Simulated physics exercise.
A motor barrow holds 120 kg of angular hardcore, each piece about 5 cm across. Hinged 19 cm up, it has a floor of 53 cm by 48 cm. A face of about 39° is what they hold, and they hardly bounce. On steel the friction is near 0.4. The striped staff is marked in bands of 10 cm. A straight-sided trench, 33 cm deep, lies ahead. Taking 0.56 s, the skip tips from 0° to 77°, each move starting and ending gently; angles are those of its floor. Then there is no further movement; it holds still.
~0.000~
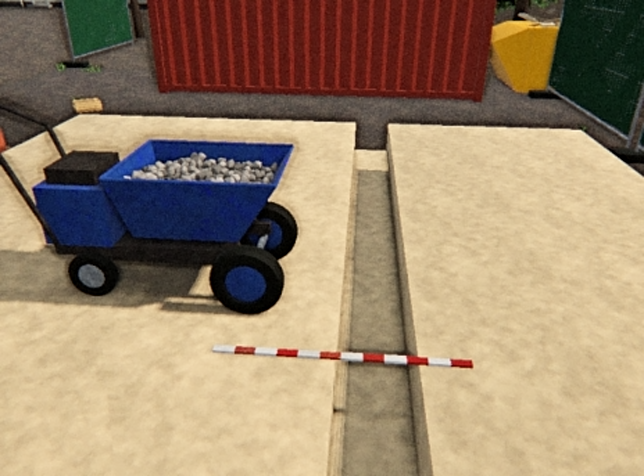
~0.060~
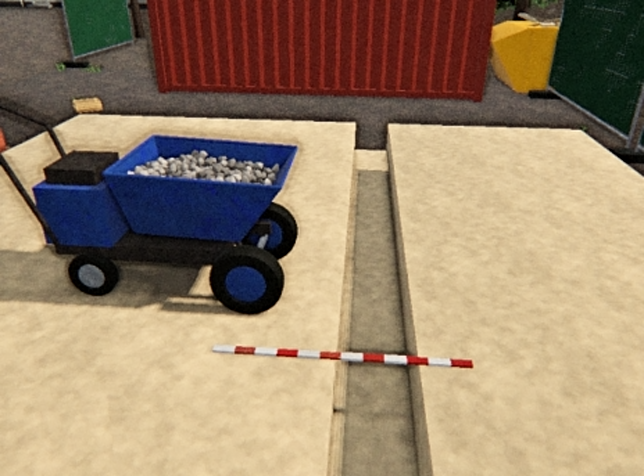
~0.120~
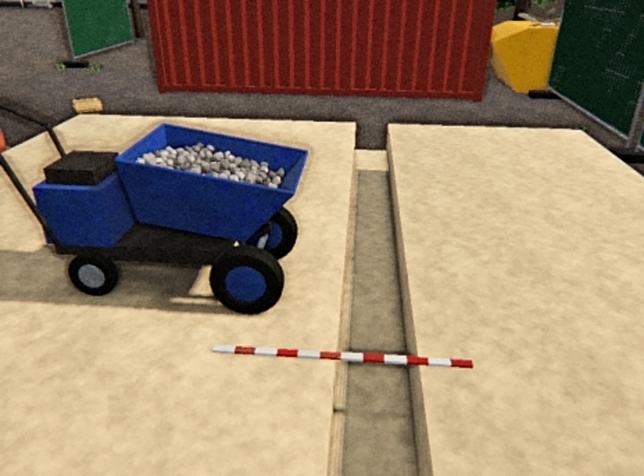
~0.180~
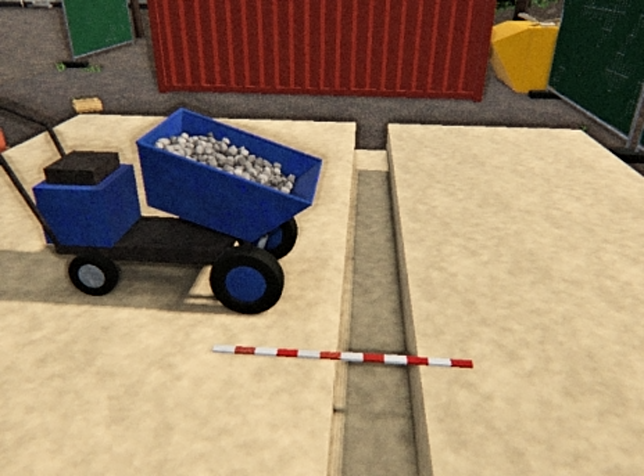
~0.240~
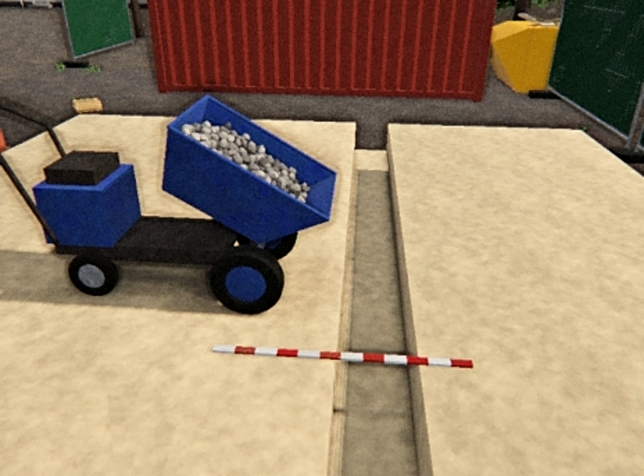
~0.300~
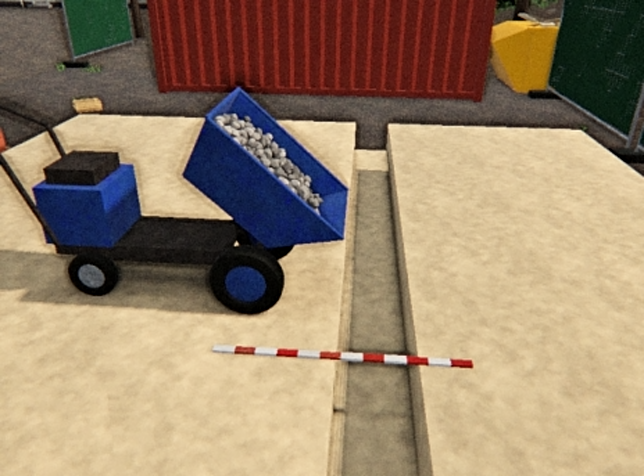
The footage shows a blue motor barrow loaded with grey stones standing left of a straight trench, its skip starting level and tilting steadily steeper toward the right, the stones sloping with it while the wheeled base stays still.
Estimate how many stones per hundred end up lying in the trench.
69 %.
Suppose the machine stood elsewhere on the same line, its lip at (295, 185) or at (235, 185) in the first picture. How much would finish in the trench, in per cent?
The first gives about 55 percent and the second about 90 percent.
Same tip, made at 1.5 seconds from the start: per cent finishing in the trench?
Close to 90 per cent then.
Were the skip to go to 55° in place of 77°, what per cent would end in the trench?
Roughly 20% would end there.
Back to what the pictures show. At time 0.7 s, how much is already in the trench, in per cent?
I'd put it near 30 per cent.
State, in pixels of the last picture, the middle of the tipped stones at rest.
I'd put it close to (392, 322).
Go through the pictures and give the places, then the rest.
In the first frame, the skip is at 0°, its lip at (276, 187); the top of the load is at (203, 166).
In the second frame, the skip is at 2°, its lip at (281, 188); the top of the load is at (177, 163); the stones move at 0.5 m/s on average.
In the third frame, lip at (294, 194), floor tilted 9°, highest stones at (182, 152); the stones move at 1.0 m/s on average.
In the fourth frame, the skip is at 19°, its lip at (311, 205); the top of the load is at (188, 141); the stones move at 1.6 m/s on average.
In the fifth frame, lip at (329, 220), floor tilted 30°, highest stones at (206, 130); the stones move at 1.8 m/s on average.
In the sixth frame, lip at (343, 239), floor tilted 43°, highest stones at (231, 122); the stones move at 1.8 m/s on average.
After 0.4 s the floor is at 65°; 100 % in the skip; the foremost stones are at (347, 245).
After 0.7 s the floor is at 77°; 66 % in the skip, 30 % in the trench, 4 % past the trench; the foremost stones are at (425, 289).
After 1.0 s the floor is at 77°; 16 % in the skip, 52 % in the trench, 32 % past the trench; the foremost stones are at (592, 307).
After 3.0 s the floor is at 77°; 0 % in the skip, 69 % in the trench, 31 % past the trench; the foremost stones are past the picture's edge.
